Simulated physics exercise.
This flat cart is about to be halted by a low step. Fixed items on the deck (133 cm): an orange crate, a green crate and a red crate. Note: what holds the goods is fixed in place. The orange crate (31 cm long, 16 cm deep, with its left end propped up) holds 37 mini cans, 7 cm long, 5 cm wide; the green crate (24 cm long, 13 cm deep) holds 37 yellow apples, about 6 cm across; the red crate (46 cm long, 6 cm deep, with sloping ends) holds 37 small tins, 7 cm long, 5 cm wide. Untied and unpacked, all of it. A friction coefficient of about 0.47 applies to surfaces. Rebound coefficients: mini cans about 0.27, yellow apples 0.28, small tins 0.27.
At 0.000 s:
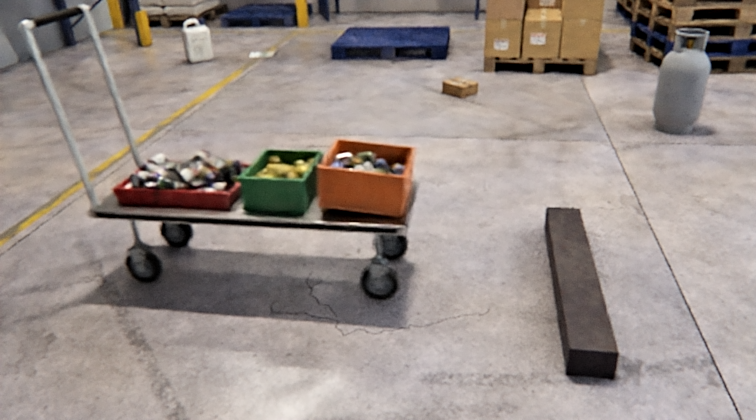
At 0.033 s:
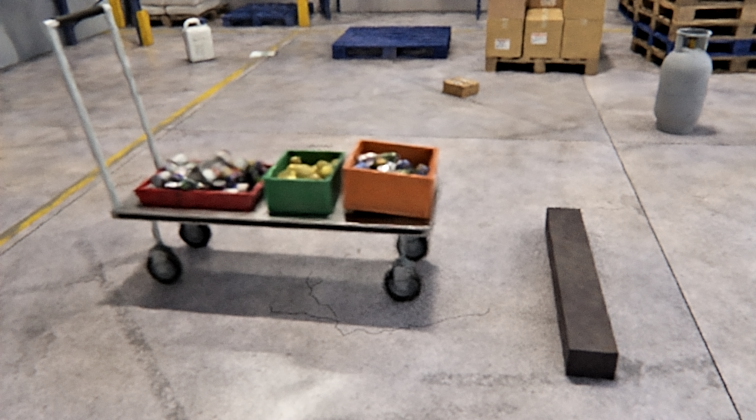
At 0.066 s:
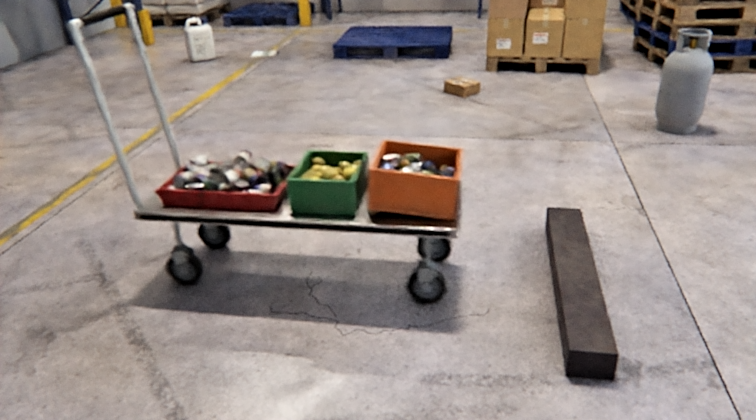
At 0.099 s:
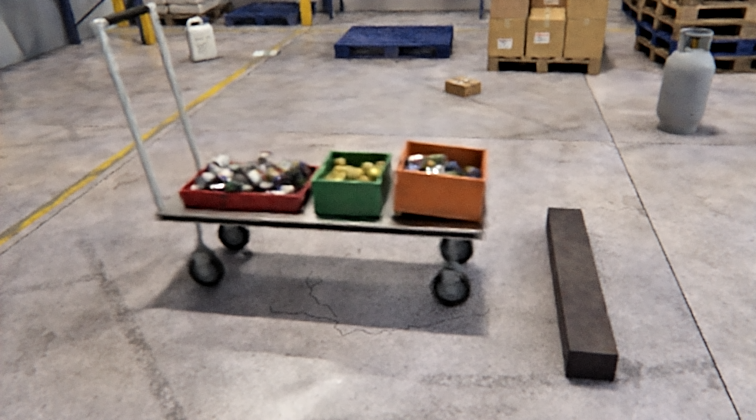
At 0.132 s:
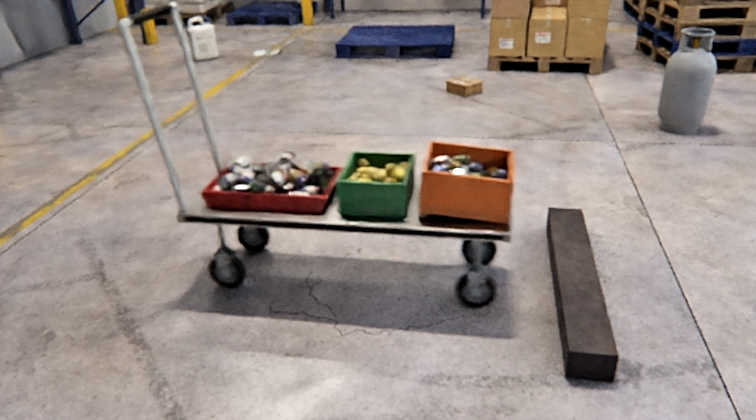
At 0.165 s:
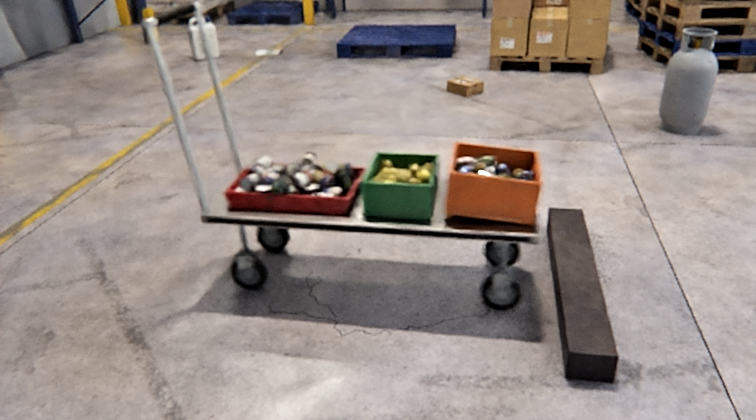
A warehouse with a grey concrete floor is seen from slightly above, with blue pallets, stacked cardboard boxes and a grey gas cylinder in the background. A flat cart with a tall handle at its left carries red, green and orange crates, left to right, filled with small items, and a dark beam lies at right. The cart rolls steadily rightward towards the beam, crates aboard, while the camera shifts very slightly.
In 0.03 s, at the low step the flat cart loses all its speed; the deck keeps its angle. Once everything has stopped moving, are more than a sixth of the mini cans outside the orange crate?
No.
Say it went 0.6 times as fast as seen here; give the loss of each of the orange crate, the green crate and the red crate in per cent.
In that case orange crate 0, green crate 0, red crate 20 per cent.
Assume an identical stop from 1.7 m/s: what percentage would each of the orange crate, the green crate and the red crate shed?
In that case the orange crate sheds 0 per cent of its load, the green crate 0 per cent, and the red crate 20 per cent.
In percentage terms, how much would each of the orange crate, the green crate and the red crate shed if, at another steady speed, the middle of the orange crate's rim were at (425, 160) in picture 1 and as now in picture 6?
That would give orange crate 0 %, green crate 0 % and red crate 20 %.
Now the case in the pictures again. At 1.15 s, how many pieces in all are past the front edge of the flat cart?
Count: Approx. 4.
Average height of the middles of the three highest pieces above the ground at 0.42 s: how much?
About 74 cm.
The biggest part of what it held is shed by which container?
The red crate.
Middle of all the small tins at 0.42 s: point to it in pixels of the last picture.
Centre: Around (372, 177) px.
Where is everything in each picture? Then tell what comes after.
In the first picture (each is followed by its nearest rim corner in this view; the camera moves round a little), orange crate, (402, 176); red crate, (228, 193); 64 cm short of the stop; none out.
Orange crate, (429, 177); red crate, (251, 194); 54 cm short of the stop, in the second picture.
Orange crate, (455, 179); red crate, (274, 195); 44 cm short of the stop, in the third picture.
Orange crate, (483, 180); red crate, (298, 196); 34 cm short of the stop, in the fourth picture.
Orange crate, (510, 181); red crate, (322, 197); 24 cm short of the stop, in the fifth picture.
Orange crate, (539, 183); red crate, (347, 198); 14 cm short of the stop; none out, in the sixth picture.
After 0.20 s, contact.
After 0.30 s, orange crate 37 in, 0 out, green crate 37 in, 0 out and red crate 33 in, 4 out.
After 0.42 s, orange crate 36 in, 1 out, green crate 36 in, 1 out and red crate 28 in, 9 out.
After 0.65 s, orange crate 34 in, 3 out, green crate 33 in, 4 out and red crate 22 in, 15 out.
Outcome (at 1.15 s), orange crate 34 in, 3 out, green crate 33 in, 4 out and red crate 22 in, 15 out. Asked share, 3 of 37, 8 per cent.
